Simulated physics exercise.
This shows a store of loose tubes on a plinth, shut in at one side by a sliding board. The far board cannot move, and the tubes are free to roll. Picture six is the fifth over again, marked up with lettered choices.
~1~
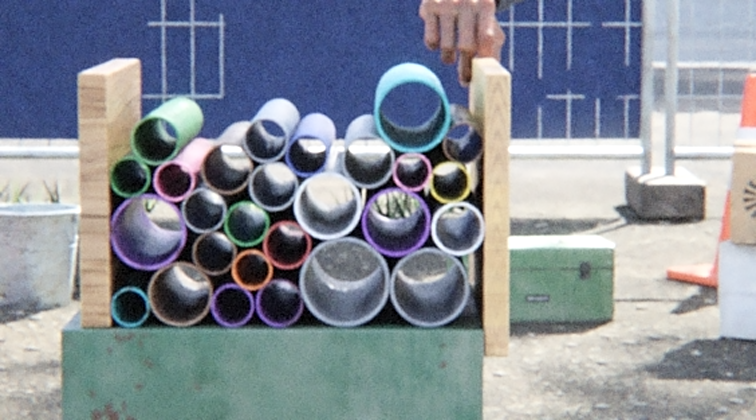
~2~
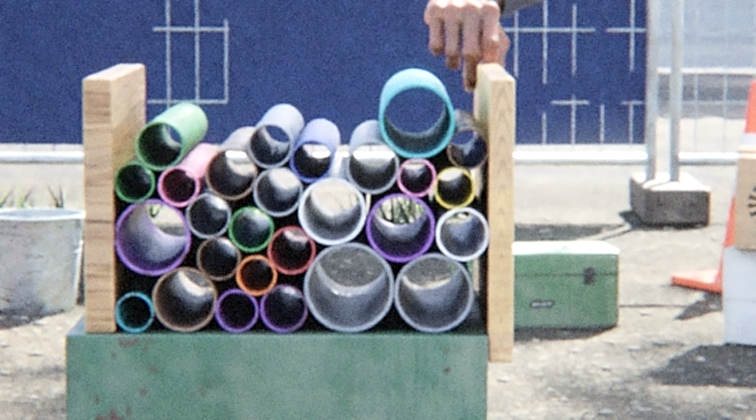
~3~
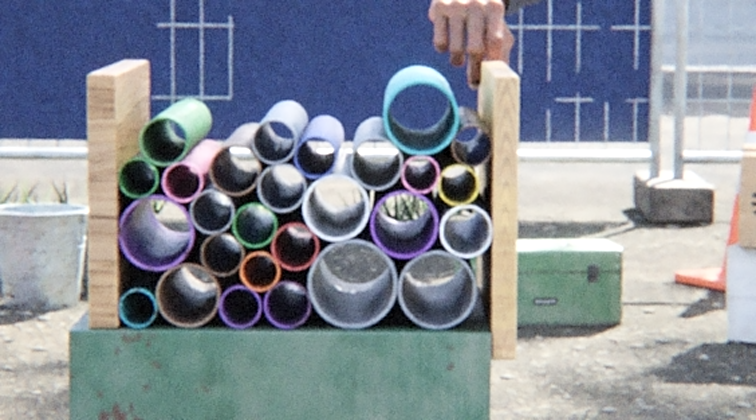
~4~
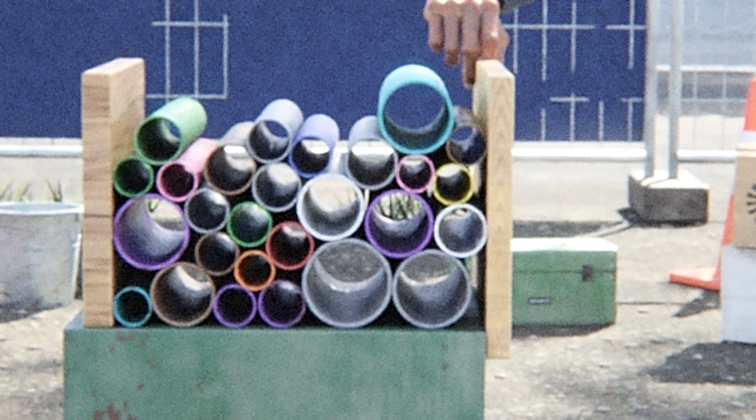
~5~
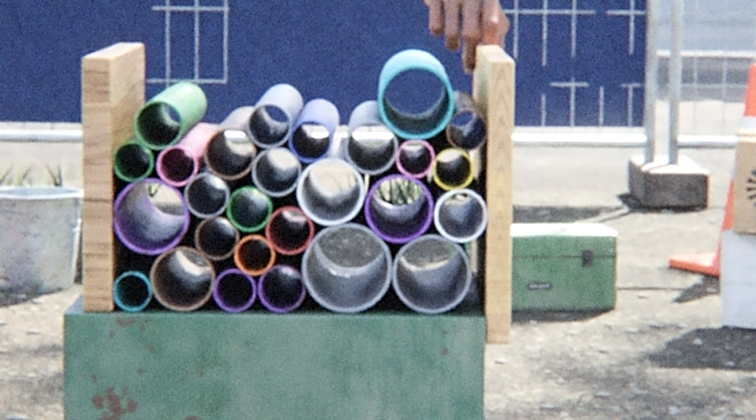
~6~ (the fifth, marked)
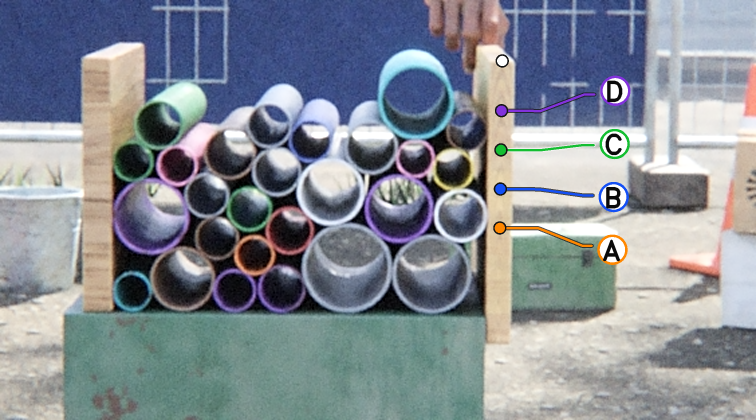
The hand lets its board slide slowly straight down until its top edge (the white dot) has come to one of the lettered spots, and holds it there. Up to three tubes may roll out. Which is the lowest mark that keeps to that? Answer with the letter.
Down to A.
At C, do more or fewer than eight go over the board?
Fewer than eight.
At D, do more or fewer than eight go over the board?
Fewer than eight.
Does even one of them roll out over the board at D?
No, at D.
On the marked copy, A at (500, 228); B at (500, 189); C at (501, 150); D at (501, 111); the white dot at (502, 61).
With A. Early on, top of the board (489, 144).
Further on, top of the board (488, 227).
At the end, top of the board (488, 227), three out over the board.
As for the rest, B one out over the board; C none out over the board; D none out over the board.
